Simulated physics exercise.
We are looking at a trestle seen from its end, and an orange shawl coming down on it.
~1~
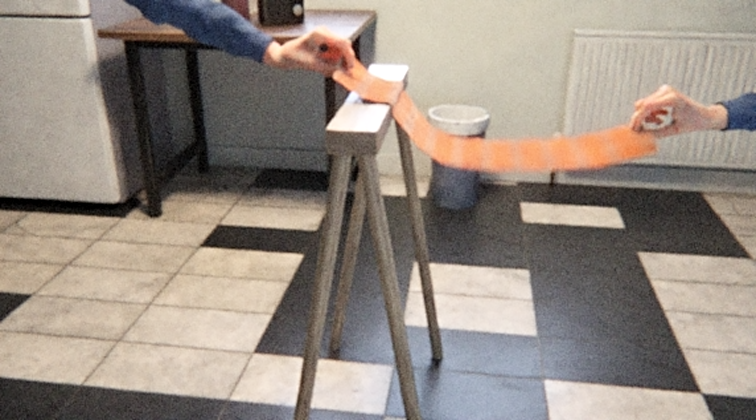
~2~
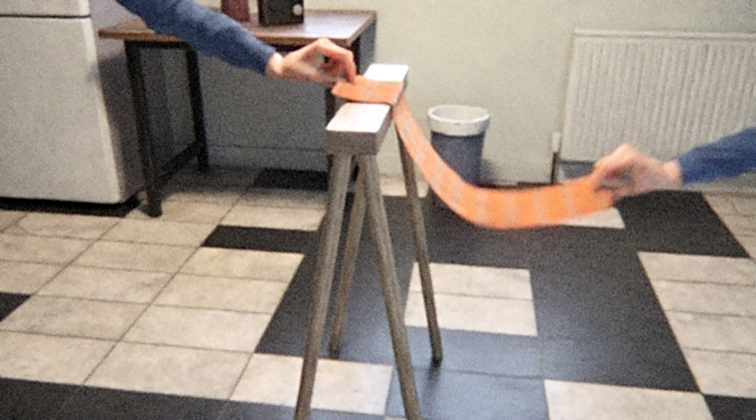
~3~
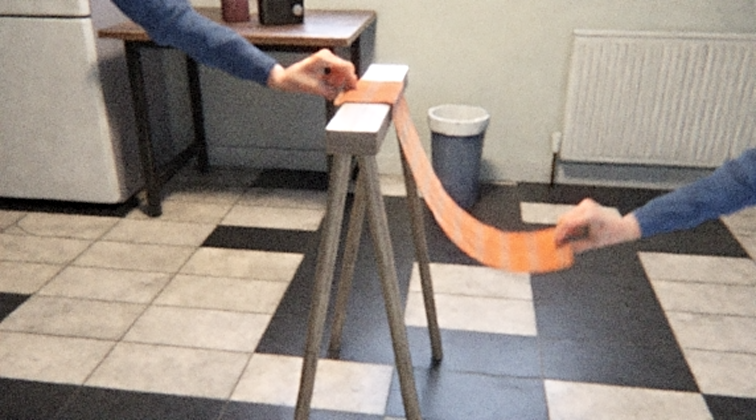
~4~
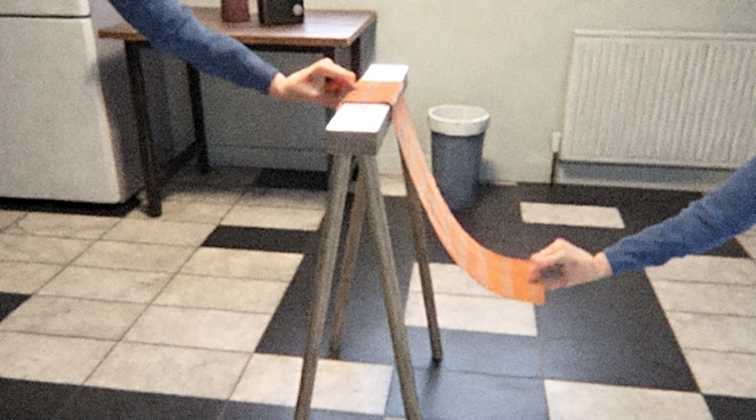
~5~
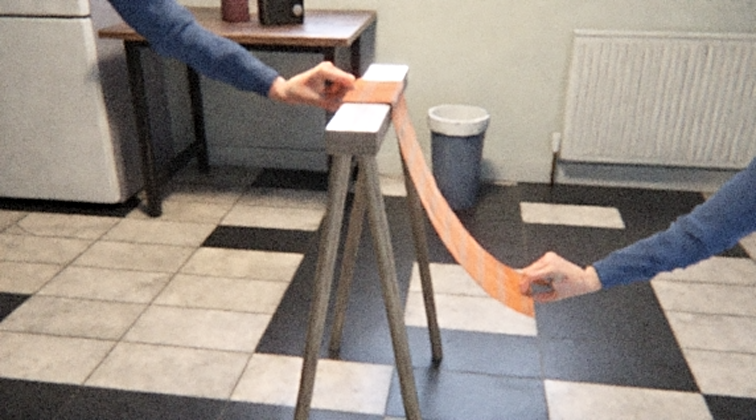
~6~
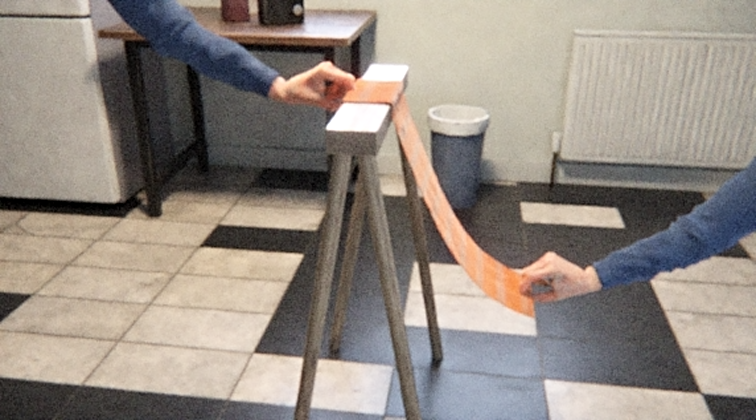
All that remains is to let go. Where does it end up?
In the end the orange shawl is pulled rightwards.
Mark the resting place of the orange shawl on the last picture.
Close to (471, 414).
Then, 0.30 s later than the last view, shawl clear of the top and falling near (442, 273).
Then, 0.54 s later than the last view, shawl in a heap on the floor near (465, 408).
Finally, shawl in a heap on the floor near (471, 414). The orange shawl runs off to the right.
